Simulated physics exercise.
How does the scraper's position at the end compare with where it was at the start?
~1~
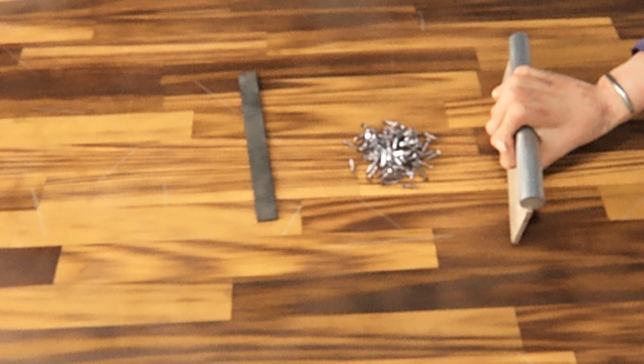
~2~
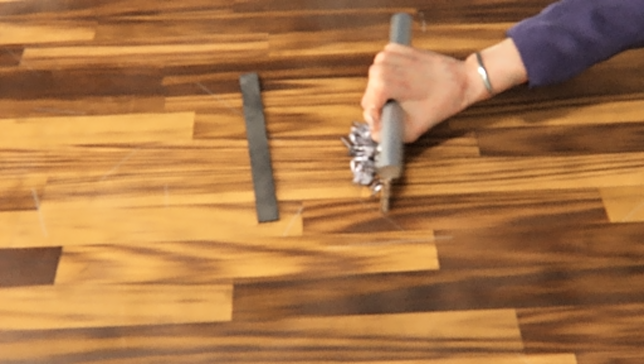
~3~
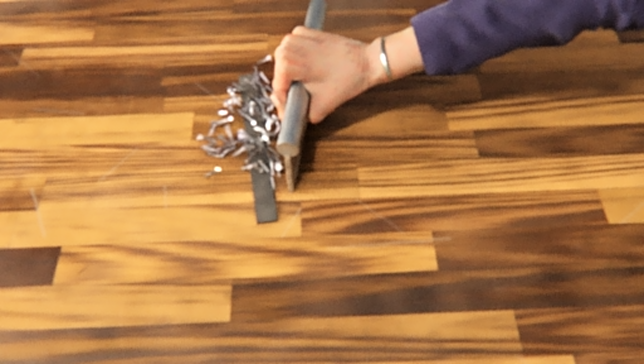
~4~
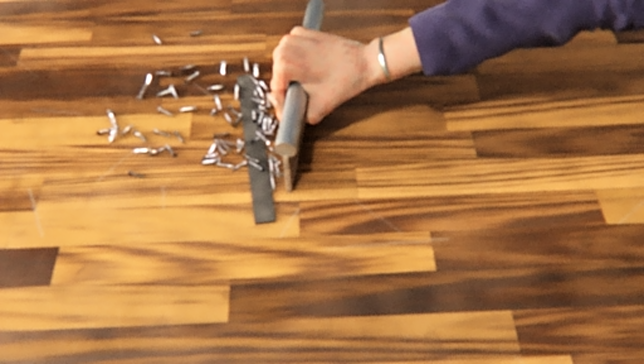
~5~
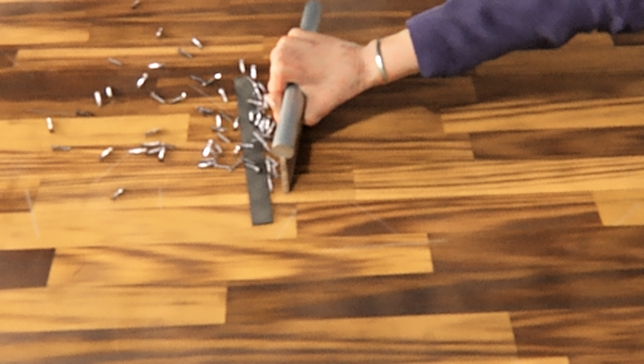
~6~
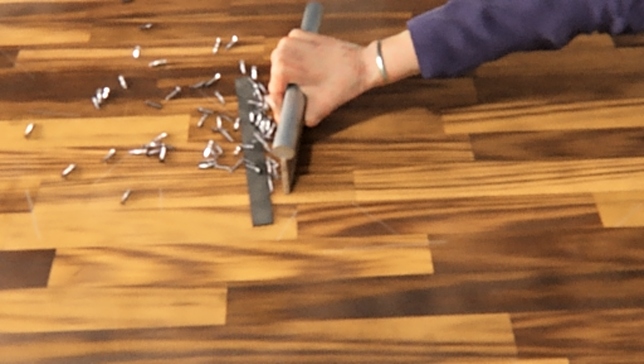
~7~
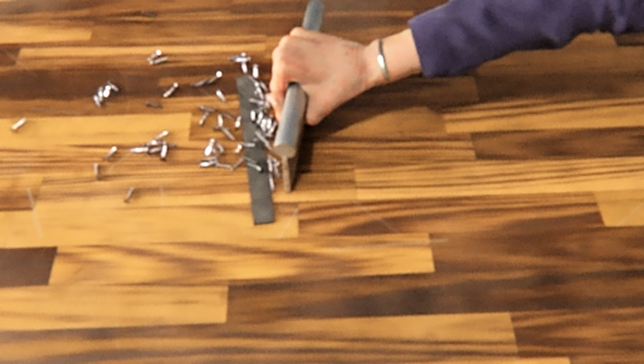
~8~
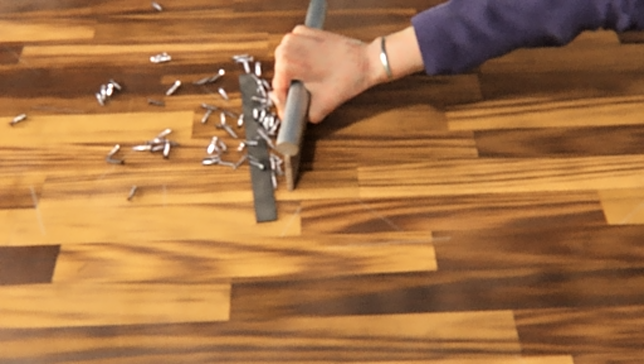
It begins well to the right of the pile of screws, and ends further left and slightly higher in view, just to the right of the dark strip.
